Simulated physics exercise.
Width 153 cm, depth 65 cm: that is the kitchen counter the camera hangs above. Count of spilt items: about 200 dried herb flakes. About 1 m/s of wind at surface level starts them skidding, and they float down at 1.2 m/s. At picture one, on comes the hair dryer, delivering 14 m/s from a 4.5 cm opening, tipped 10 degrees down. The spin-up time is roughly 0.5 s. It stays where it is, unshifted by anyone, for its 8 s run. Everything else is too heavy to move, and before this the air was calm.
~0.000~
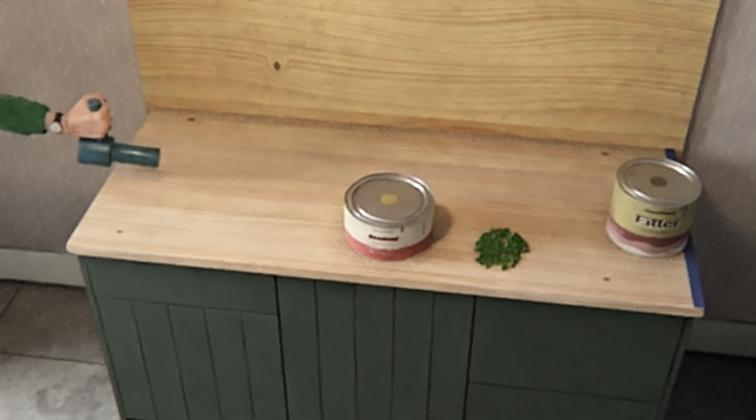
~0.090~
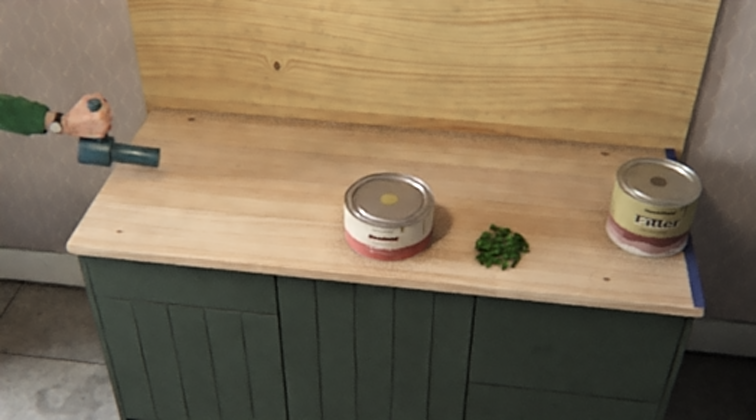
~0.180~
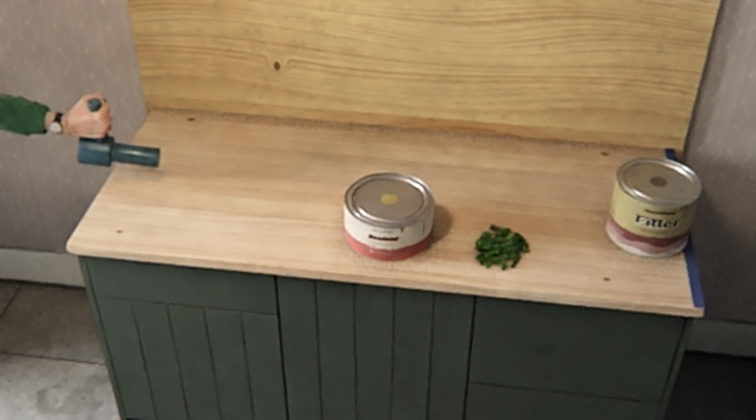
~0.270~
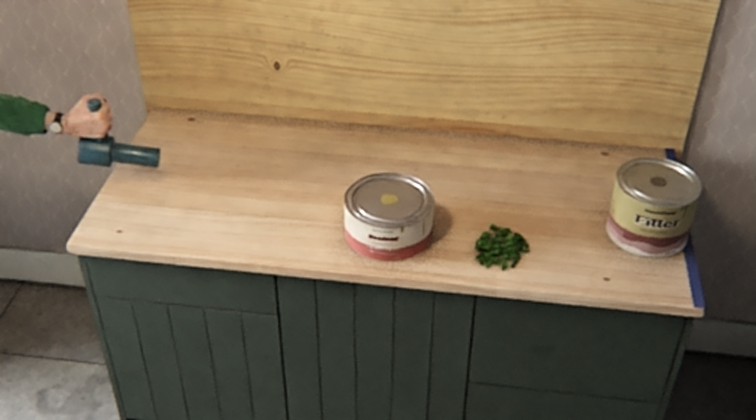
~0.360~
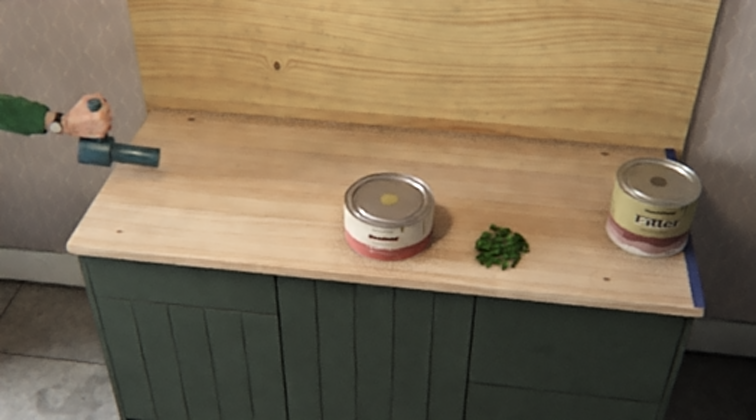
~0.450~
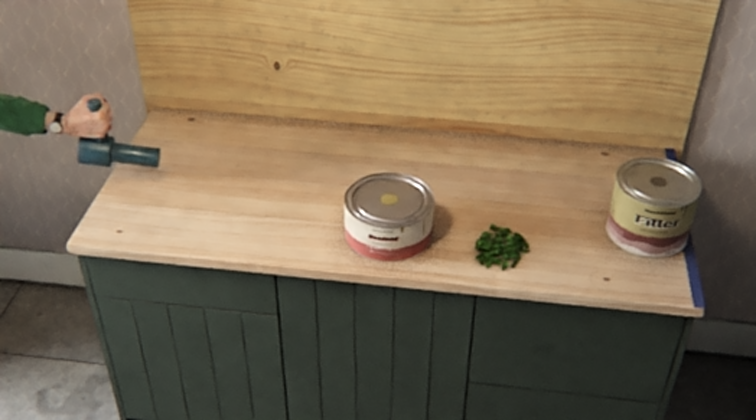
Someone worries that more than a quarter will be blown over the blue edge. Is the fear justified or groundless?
The fear is groundless.
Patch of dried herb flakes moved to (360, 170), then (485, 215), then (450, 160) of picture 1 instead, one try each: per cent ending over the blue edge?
About 100, 20 and 100 in a hundred, in that order.
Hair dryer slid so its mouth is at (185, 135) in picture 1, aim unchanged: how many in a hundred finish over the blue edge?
Then around 10 percent.
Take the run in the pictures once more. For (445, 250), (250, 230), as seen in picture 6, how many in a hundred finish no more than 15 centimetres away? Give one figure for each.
Estimates in listed order: 50 %; 0 %.
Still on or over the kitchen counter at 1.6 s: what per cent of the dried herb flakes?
Roughly 100 per cent.
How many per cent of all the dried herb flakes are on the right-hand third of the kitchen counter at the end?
60 %.
After 1.6 s, 0 % are over the blue edge; the middle of those still in play is near (502, 247); 48 % have settled or left.
After 2.6 s, 2 % are over the blue edge; the middle of those still in play is near (502, 247); 56 % have settled or left.
After 4.4 s, 6 % are over the blue edge; the middle of those still in play is near (499, 250); 66 % have settled or left.
After 8.0 s, at the end, 8 % are over the blue edge; the middle of those still in play is near (499, 250).
